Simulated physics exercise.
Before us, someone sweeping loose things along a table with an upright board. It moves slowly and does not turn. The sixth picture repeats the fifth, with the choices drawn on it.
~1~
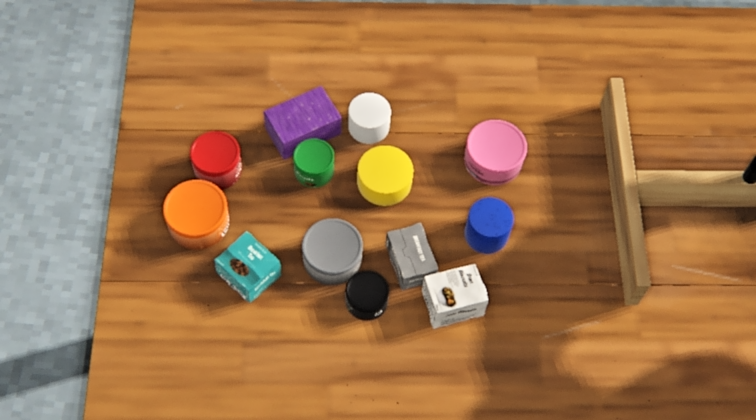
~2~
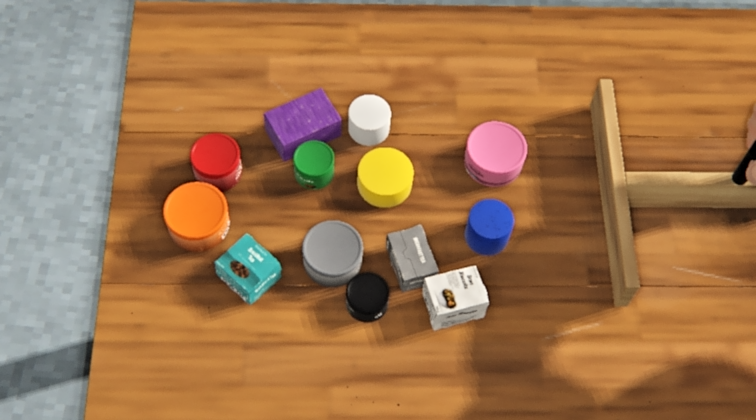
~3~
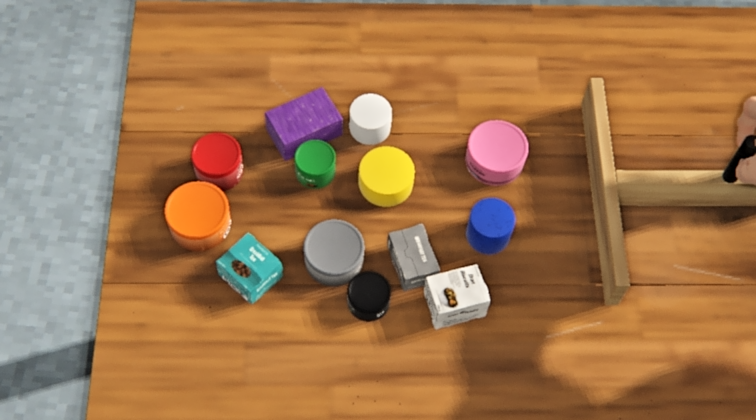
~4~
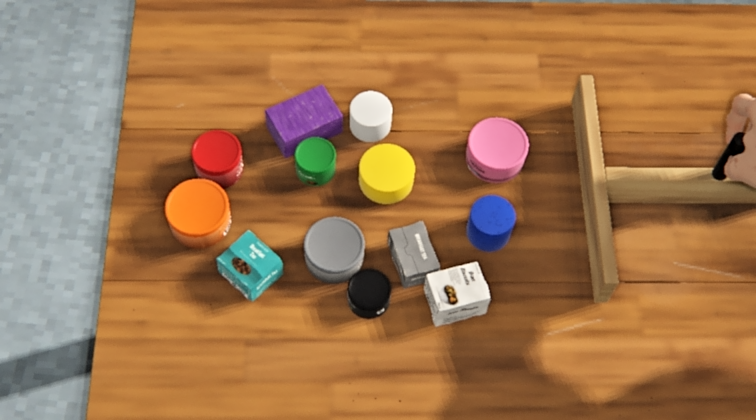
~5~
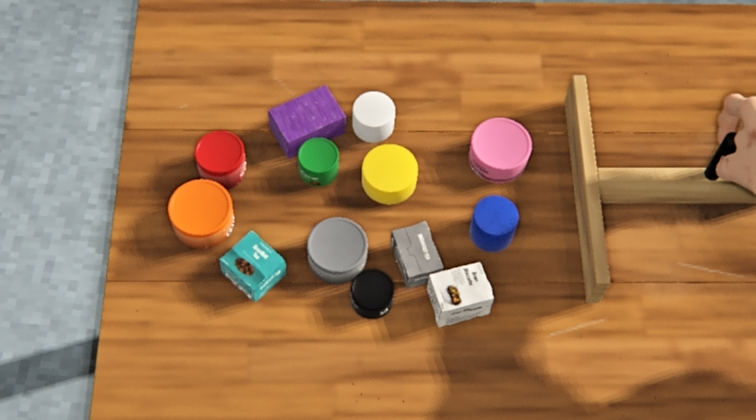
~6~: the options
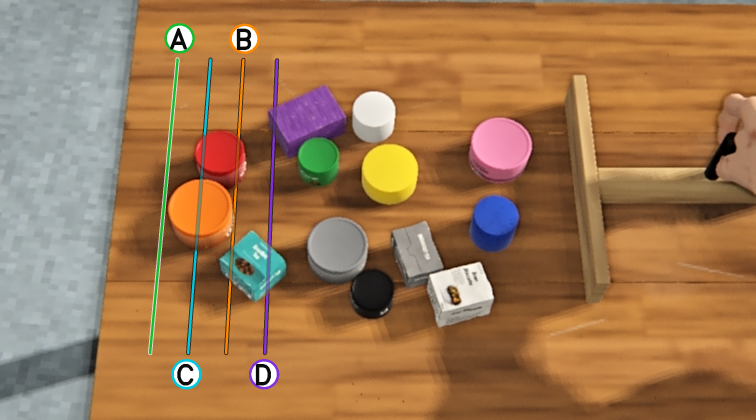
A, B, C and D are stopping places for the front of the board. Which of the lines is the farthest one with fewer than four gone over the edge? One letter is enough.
It can go as far as C.
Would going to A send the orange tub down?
By then, yes.
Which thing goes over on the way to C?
The red jar goes over.
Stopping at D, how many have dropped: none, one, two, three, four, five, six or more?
In all, none.
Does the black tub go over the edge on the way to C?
No.
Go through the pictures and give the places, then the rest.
The first frame shows red jar (216, 161); orange tub (197, 215); blue pot (489, 226).
The second frame shows board (619, 178); grey box (411, 259).
The third frame shows board (610, 176); pink jar (496, 153).
The fourth frame shows board (598, 174); yellow pot (387, 174).
The fifth frame shows board (591, 174); black tub (372, 295); white box (460, 295); grey jar (337, 251).
On the marked copy, A at (165, 196); B at (235, 196); C at (200, 196); D at (271, 196).
With C. Early on, board (452, 173); white box (419, 296); black tub (366, 296).
Further on, board (312, 172); red jar (182, 164); orange tub (195, 216).
At the end, board (201, 172); red jar over the edge; green tub (122, 158); one fallen.
As for the rest, A drops five; B is within the limit but short; D is within the limit but short.
